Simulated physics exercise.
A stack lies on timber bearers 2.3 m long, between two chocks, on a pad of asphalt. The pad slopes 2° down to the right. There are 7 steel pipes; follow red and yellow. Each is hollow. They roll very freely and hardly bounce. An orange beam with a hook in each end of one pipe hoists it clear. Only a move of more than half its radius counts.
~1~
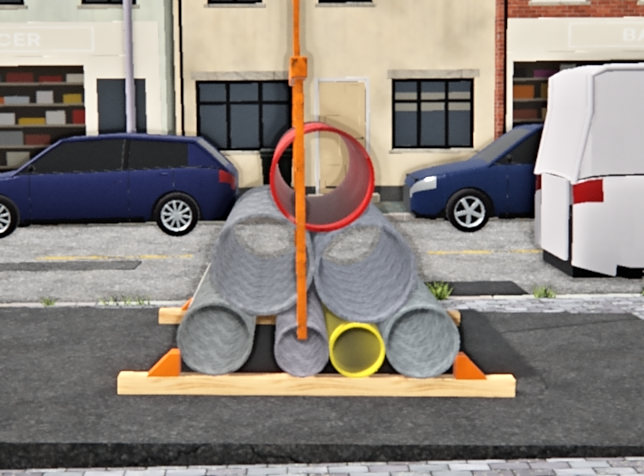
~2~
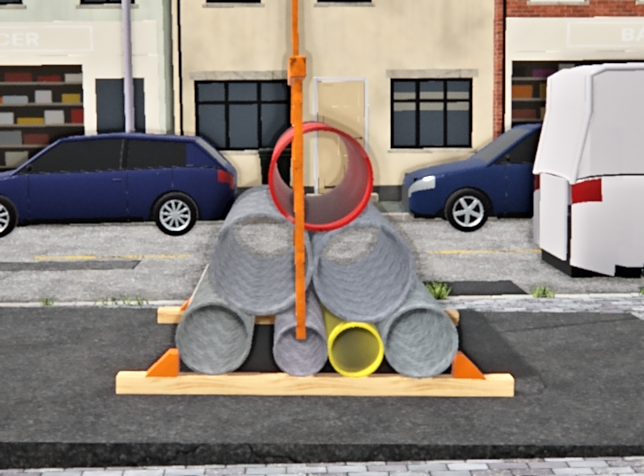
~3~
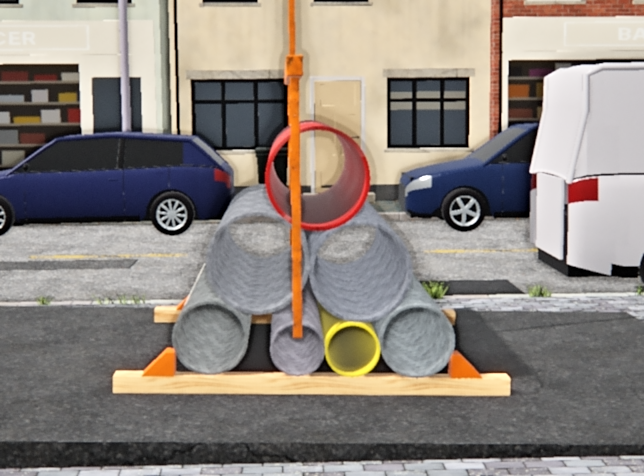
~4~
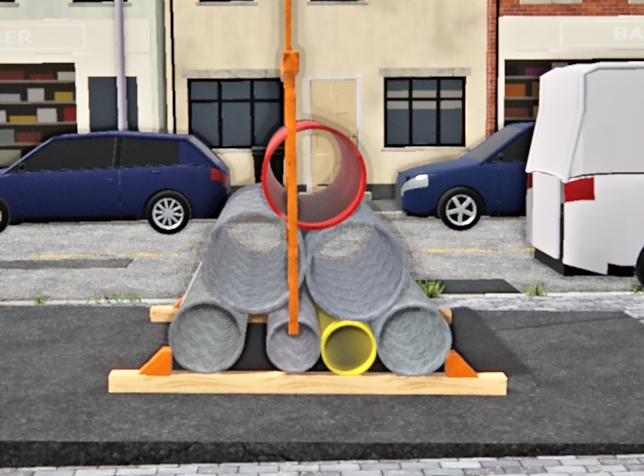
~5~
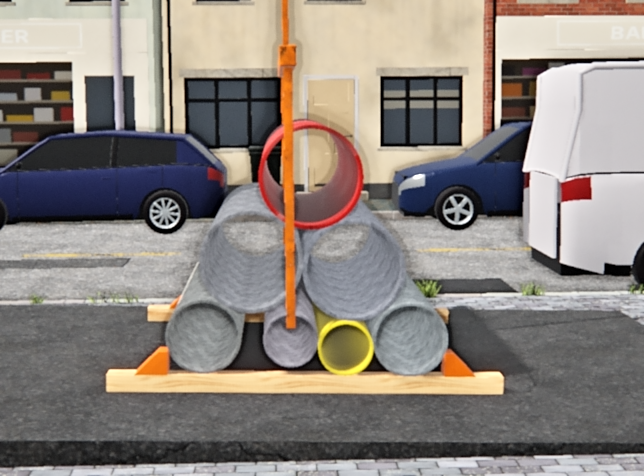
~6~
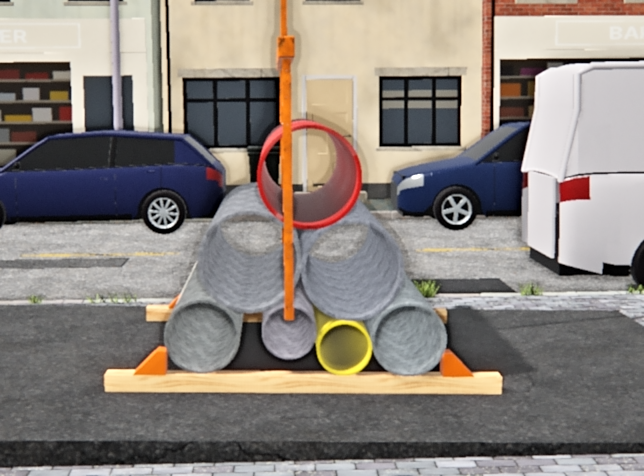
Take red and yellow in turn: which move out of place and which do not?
The red one loses its place; the yellow one holds its place.
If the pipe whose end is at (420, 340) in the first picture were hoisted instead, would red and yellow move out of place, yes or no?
Then red yes, yellow yes.
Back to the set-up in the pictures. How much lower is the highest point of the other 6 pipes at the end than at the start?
About 55 cm.
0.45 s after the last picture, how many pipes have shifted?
1 by then.
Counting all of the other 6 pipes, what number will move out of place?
In all, 3.
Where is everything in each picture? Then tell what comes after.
The first picture shows red (322, 180), yellow (357, 352); hooked one at (302, 351); the pad slopes 2° down to the right; 4 of the 7 form the bottom row.
The second picture shows red (321, 179), yellow (356, 351); hooked one at (301, 351).
The third picture shows red (318, 179), yellow (353, 350); hooked one at (298, 350).
The fourth picture shows red (314, 178), yellow (349, 350); hooked one at (294, 346), up 2 cm.
The fifth picture shows red (311, 177), yellow (346, 349); hooked one at (291, 340), up 5 cm.
The sixth picture shows red (310, 177), yellow (345, 349); hooked one at (289, 332), up 10 cm.
Another 0.2 s on from the last picture, red is where it was; yellow is where it was; 0 others dislodged.
Another 0.4 s on from the last picture, red is 11 cm further left and 6 cm lower; still the same for yellow; 1 other dislodged.
Another 0.7 s on from the last picture, red is 21 cm further left and 5 cm lower; still the same for yellow; 2 others dislodged.
In the end (4.1 s after the last picture), red is off the left end of the bearers; yellow is unmoved; 3 others dislodged.
